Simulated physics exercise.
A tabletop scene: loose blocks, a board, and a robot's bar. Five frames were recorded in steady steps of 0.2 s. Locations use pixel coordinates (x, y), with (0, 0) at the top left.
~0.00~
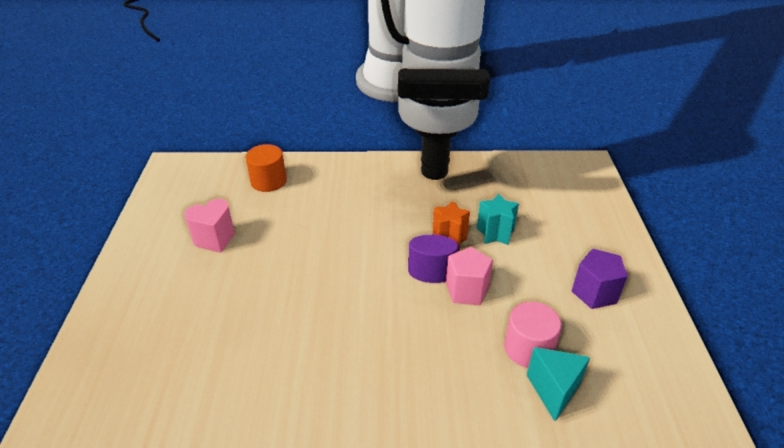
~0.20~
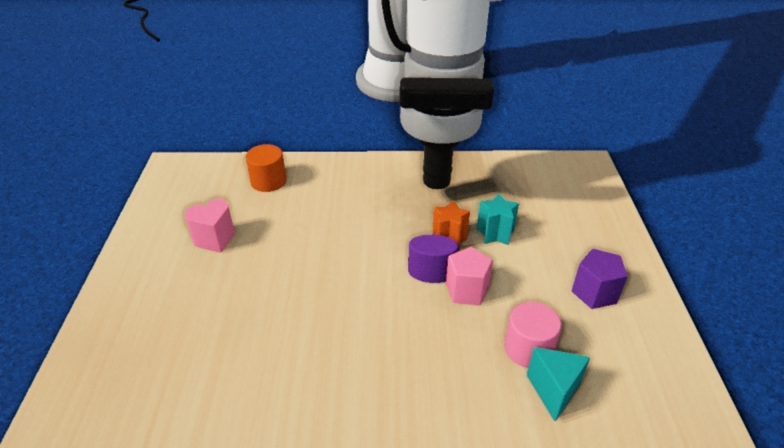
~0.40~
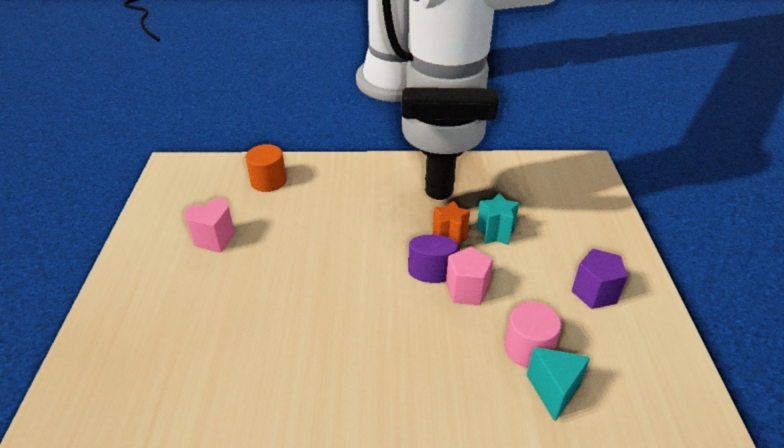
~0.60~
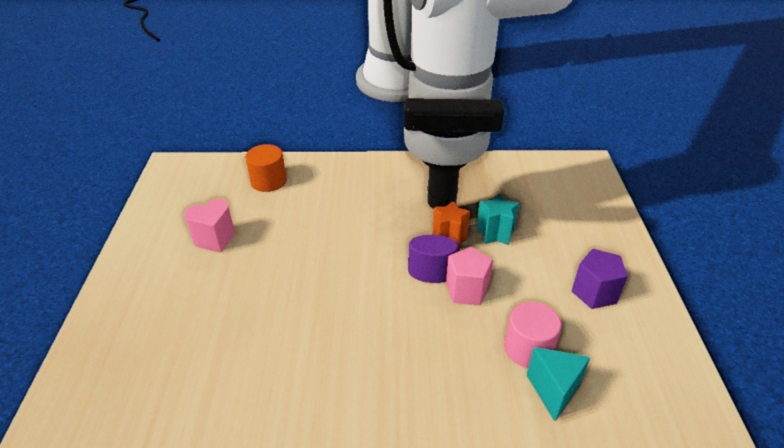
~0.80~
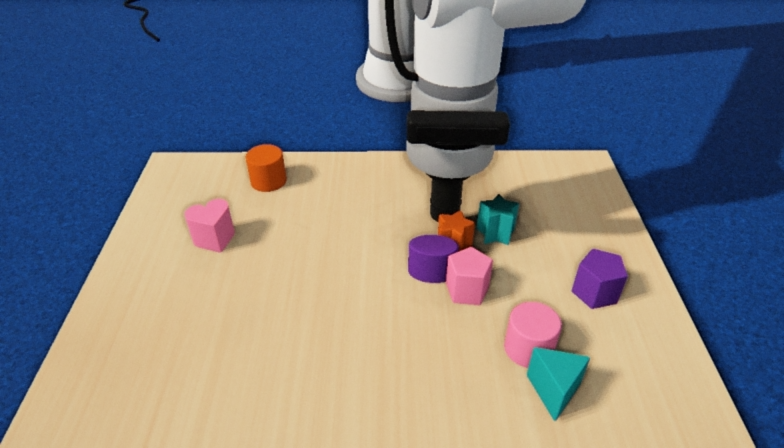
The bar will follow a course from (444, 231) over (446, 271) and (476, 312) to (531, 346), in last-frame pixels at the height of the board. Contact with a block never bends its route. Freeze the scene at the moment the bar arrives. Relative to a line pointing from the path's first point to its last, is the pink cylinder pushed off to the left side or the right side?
It moves left.
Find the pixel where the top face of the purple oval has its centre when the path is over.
The middle of its top is at (425, 267).
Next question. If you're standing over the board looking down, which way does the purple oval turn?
It turns round clockwise.
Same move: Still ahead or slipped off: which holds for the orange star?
My guess is it ends up beside or behind the bar.
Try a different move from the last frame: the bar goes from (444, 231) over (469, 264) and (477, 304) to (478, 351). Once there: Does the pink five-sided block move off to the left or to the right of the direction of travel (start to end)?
Facing from start to end, it shifts right.
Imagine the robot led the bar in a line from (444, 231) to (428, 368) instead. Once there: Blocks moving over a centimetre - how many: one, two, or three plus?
It looks like three or more blocks will be pushed more than about 1 cm.
On the path given first. One third of the way, bar (448, 255); purple oval (427, 263), turned 50° clockwise; orange star (464, 263); pink five-sided block (484, 292), turned 45° anticlockwise.
Two thirds of the way, bar (479, 297); purple oval (425, 267), turned 60° clockwise; orange star (474, 309), turned 35° clockwise; pink five-sided block (501, 339), turned 110° anticlockwise; pink cylinder (544, 324).
At the end, bar (535, 330); purple oval (425, 267), turned 60° clockwise; orange star (481, 318), turned 70° clockwise; pink five-sided block (503, 352), turned 130° anticlockwise; pink cylinder (577, 344).
